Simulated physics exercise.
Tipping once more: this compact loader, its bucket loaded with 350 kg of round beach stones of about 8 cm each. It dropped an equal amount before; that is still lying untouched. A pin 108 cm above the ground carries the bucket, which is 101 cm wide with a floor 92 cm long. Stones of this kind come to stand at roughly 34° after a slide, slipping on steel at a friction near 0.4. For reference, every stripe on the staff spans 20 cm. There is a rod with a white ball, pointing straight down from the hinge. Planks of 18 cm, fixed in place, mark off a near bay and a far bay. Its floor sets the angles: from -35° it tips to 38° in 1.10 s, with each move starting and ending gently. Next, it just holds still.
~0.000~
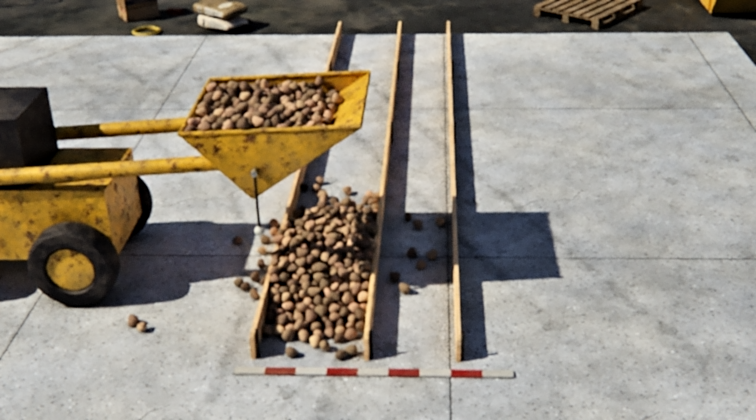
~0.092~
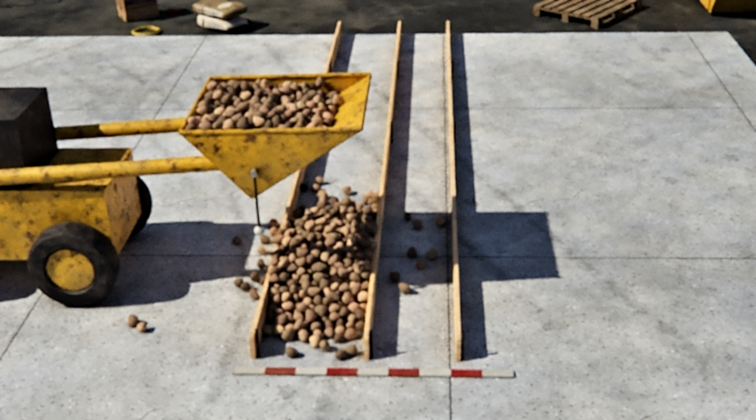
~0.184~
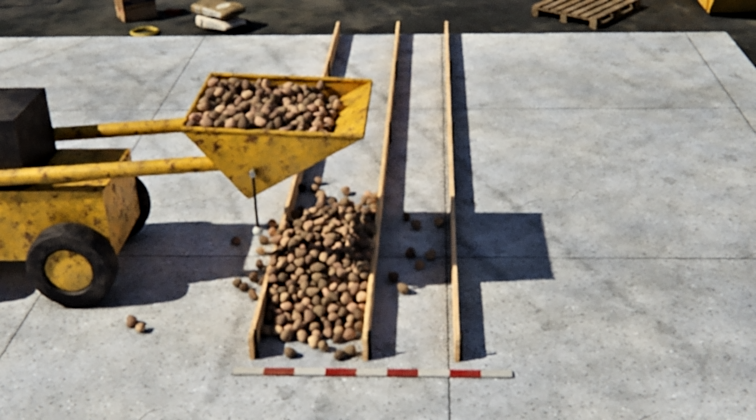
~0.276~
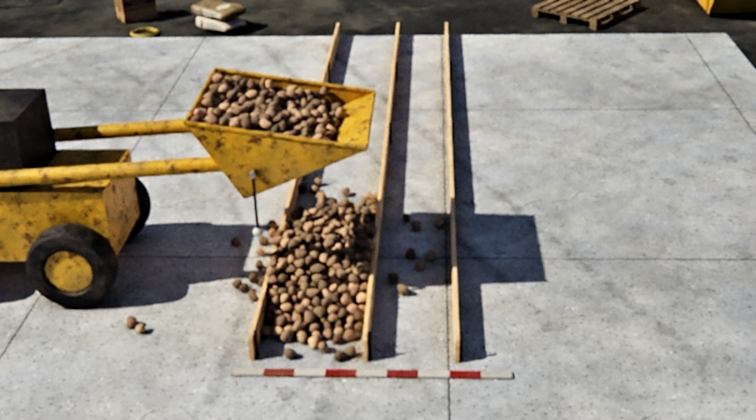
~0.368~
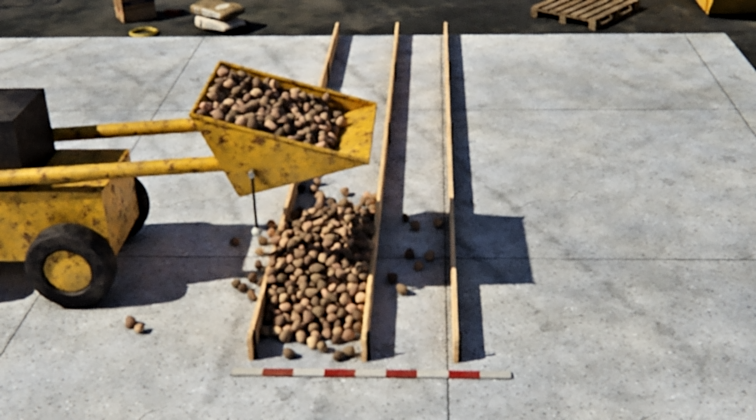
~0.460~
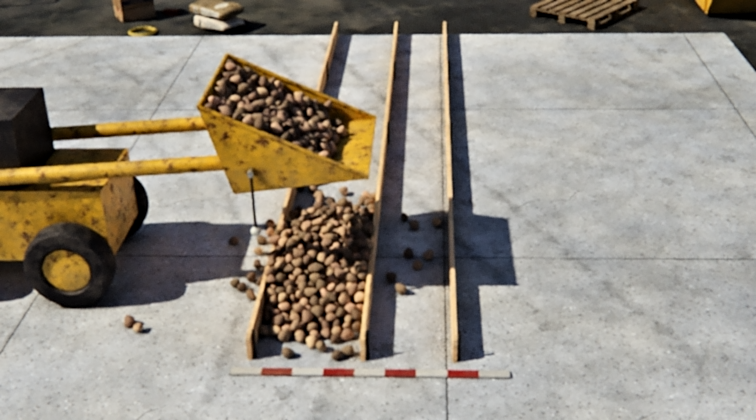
We see a yellow loader with a bucket full of round brown stones raised above an earlier pile lying between wooden boards on concrete; the bucket slowly tilts forward to the right, its load still inside, while the pile stays still.
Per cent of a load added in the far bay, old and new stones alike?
Around 86 %.
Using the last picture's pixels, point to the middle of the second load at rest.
I'd say close to (410, 258).
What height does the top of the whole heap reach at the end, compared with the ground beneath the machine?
It reaches near 34 cm up from the ground.
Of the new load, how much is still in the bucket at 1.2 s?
It still holds about 60 per cent.
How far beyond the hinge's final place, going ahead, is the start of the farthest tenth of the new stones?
That's roughly 130 cm.
After 0.8 s the floor is at 26°; in per cent of one load, 100 in the bucket, 2 short of the bays, 96 in the near bay, 1 in the far bay; the foremost stones are at (413, 249).
After 1.2 s the floor is at 38°; in per cent of one load, 58 in the bucket, 2 short of the bays, 118 in the near bay, 21 in the far bay; the foremost stones are at (420, 253).
After 1.5 s the floor is at 38°; in per cent of one load, 12 in the bucket, 2 short of the bays, 114 in the near bay, 71 in the far bay, 1 past the last board; the foremost stones are at (455, 239).
After 4.1 s the floor is at 38°; in per cent of one load, 0 in the bucket, 2 short of the bays, 106 in the near bay, 88 in the far bay, 4 past the last board; the foremost stones are at (542, 267). Net gain in the far bay, 86.
